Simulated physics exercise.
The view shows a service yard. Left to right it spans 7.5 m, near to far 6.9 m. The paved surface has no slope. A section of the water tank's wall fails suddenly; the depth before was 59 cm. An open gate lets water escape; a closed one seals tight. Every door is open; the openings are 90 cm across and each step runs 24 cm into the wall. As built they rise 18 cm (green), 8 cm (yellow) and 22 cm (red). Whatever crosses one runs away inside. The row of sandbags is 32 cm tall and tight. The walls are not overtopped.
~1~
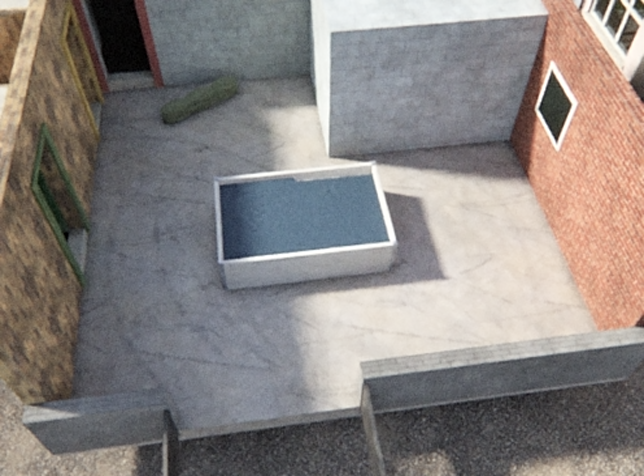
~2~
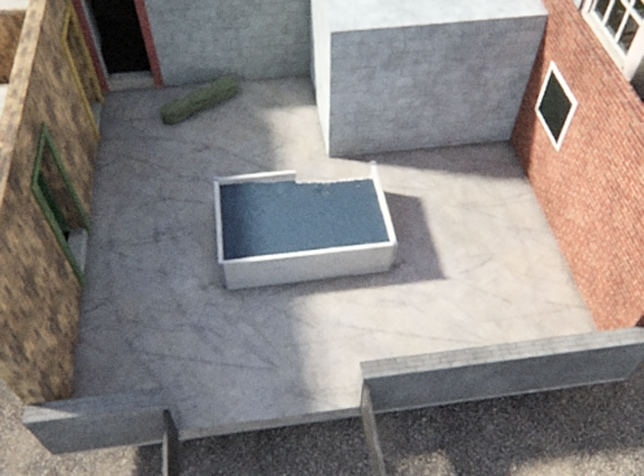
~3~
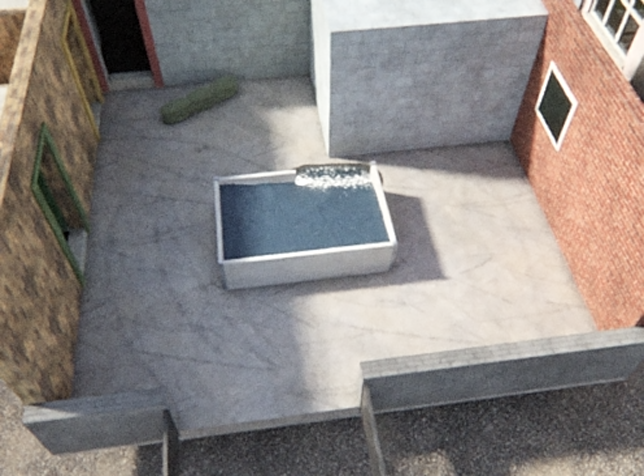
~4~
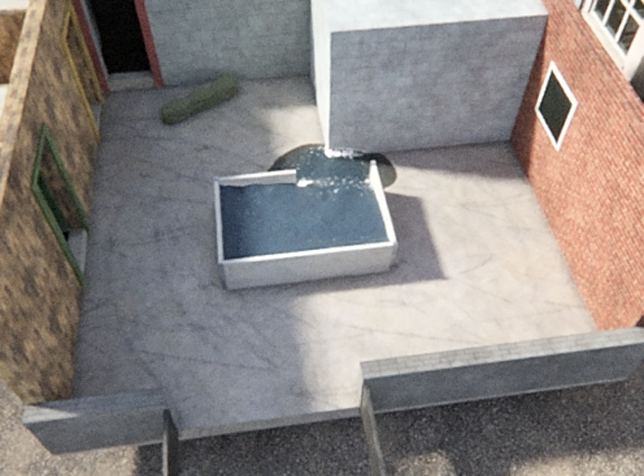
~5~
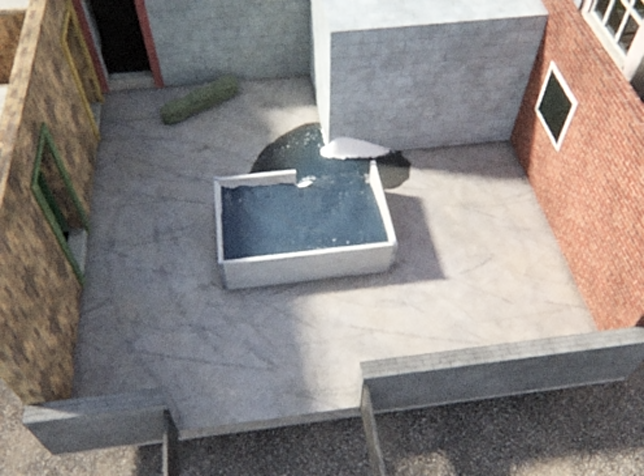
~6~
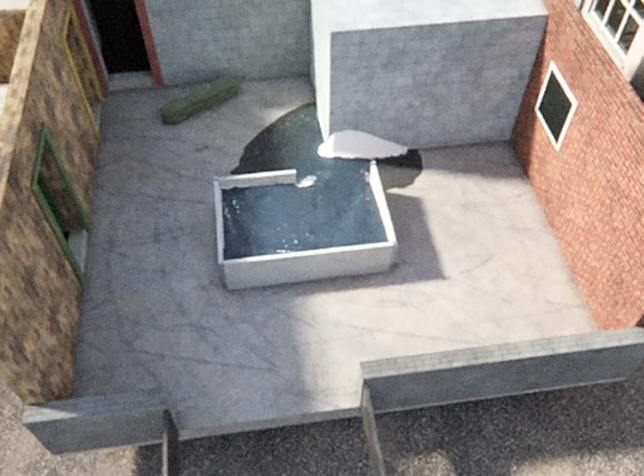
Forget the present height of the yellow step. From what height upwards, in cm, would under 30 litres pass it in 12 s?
About 5 cm.
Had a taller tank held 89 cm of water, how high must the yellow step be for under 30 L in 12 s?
Then roughly 10.0 cm.
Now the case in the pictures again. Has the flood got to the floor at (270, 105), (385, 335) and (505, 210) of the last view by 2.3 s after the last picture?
In turn: Wet, still dry, flooded.
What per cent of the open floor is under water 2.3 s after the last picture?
About 40 per cent.
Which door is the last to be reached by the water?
The green one.
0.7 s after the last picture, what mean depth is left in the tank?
About 39 cm.
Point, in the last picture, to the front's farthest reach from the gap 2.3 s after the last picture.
At about (103, 93).
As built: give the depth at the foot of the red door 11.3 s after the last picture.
About 6.5 cm.
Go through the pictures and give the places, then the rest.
The first frame shows the water tank at (302, 213) is whole and still, 59 cm deep; the yellow door at (84, 77) is dry.
In the second frame, water pours out on the far side and has run 0.2 m, to a hidden place; about 5 cm deep outside, 59 cm at the back.
In the third frame, the front is at (305, 168), 0.7 m from the gap on the far side; 0.9 m2 of floor is wet, 59 cm left at the back.
In the fourth frame, the gap is on the far side, the front 1.2 m out at (302, 149); the back of the water tank holds 59 cm.
In the fifth frame, the gap is on the far side, the front 1.8 m out at (314, 125); the back of the water tank holds 53 cm.
In the sixth frame, water pours out on the far side and has run 2.3 m, to (310, 107); about 6 cm deep outside, 49 cm at the back; 3.0 m in a straight line remain to the yellow door at (84, 77).
Then, 0.7 s after the last picture water covers 20 % of the floor, deepest (46 cm) near (341, 162); it has not reached the yellow door.
Then, 2.3 s after the last picture water covers 40 % of the floor, deepest (28 cm) near (341, 162); 4 cm at the yellow door, 0 litres in over its 8 cm step.
Then, 11.3 s after the last picture water covers 95 % of the floor, deepest (10 cm) near (70, 414); 6 cm at the yellow door, 4 litres in over its 8 cm step.
At the yellow door as built, the water peaked near 10 cm, 2.7 s after the last picture.
With a step of 4.5 cm, 42 litres would have come in within the 12 s; with 6.5 cm, 13 litres. So under 30 litres takes about 5 cm.
